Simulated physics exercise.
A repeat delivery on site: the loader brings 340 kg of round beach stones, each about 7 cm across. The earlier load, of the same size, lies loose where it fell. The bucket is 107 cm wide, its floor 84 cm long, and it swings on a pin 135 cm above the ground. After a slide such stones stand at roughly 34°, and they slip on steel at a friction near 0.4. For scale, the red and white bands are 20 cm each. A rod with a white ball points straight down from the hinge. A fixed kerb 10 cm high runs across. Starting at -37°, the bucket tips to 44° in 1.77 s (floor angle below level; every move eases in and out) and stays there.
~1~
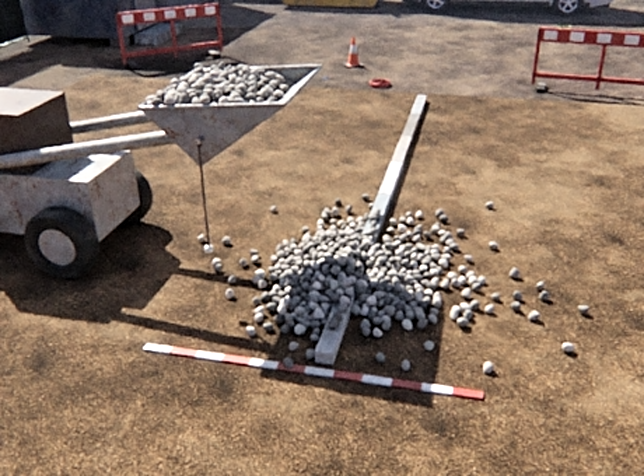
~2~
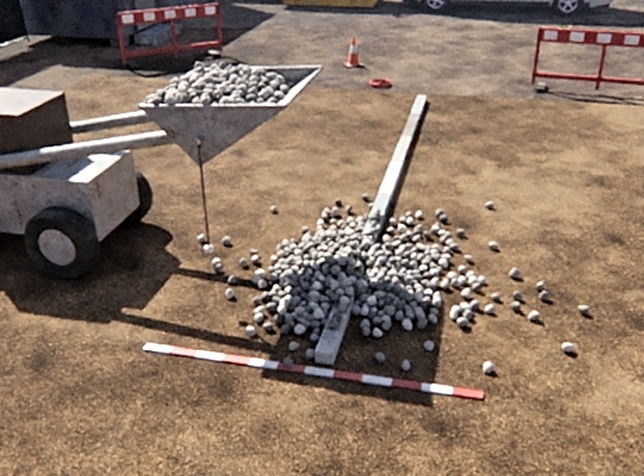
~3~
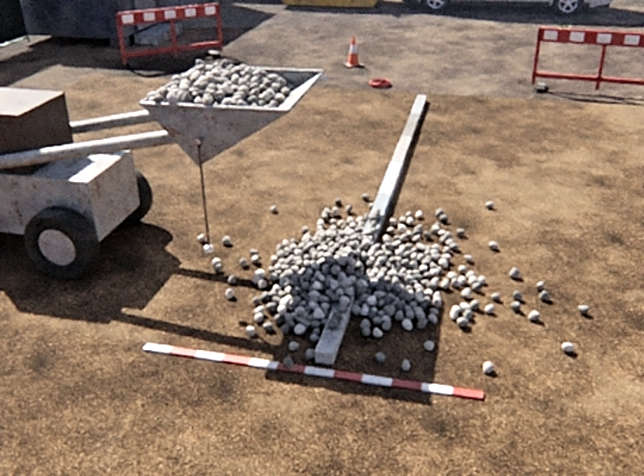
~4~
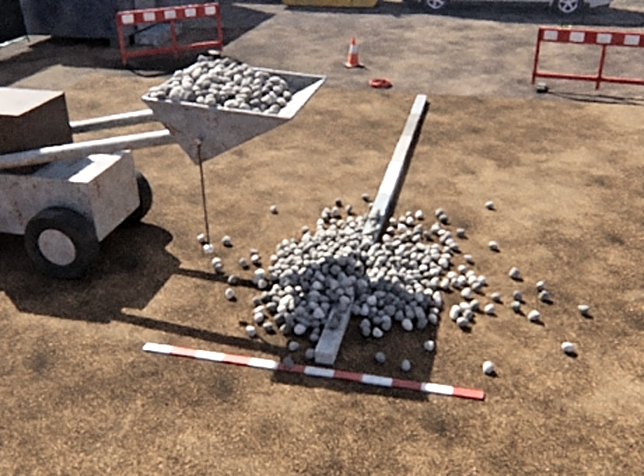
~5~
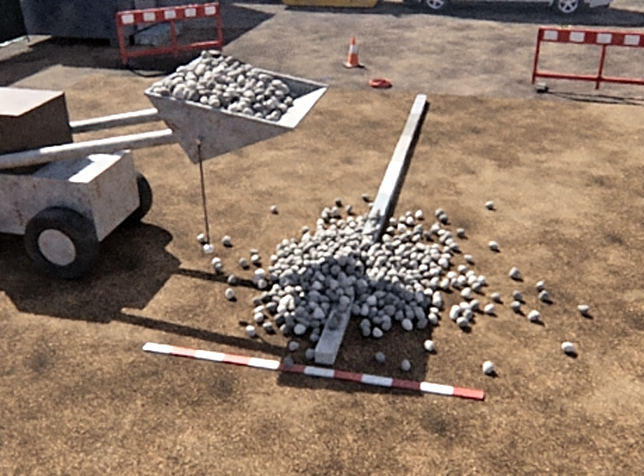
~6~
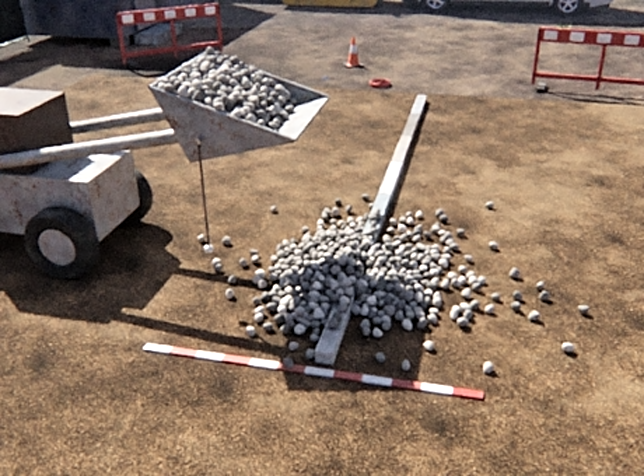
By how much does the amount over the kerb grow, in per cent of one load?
About 30 per cent.
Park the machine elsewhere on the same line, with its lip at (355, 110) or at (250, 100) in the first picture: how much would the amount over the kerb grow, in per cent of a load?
About 95 and 5 per cent.
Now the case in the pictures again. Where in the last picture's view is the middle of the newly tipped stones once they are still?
Their middle is at about (331, 262).
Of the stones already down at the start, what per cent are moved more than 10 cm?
Roughly 20 per cent of them.
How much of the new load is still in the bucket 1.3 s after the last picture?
It holds some 10 per cent.
Then, 0.7 s after the last picture the floor is at 31°; in per cent of one load, 87 in the bucket, 73 on this side of the kerb, 40 over the kerb; the foremost stones are at (557, 305).
Then, 1.3 s after the last picture the floor is at 44°; in per cent of one load, 11 in the bucket, 139 on this side of the kerb, 50 over the kerb; the foremost stones are at (555, 305).
Then, 1.6 s after the last picture the floor is at 44°; in per cent of one load, 0 in the bucket, 136 on this side of the kerb, 64 over the kerb; the foremost stones are at (555, 310).
Then, 4.2 s after the last picture the floor is at 44°; in per cent of one load, 0 in the bucket, 130 on this side of the kerb, 70 over the kerb; the foremost stones are at (559, 312). Net gain over the kerb, 30.
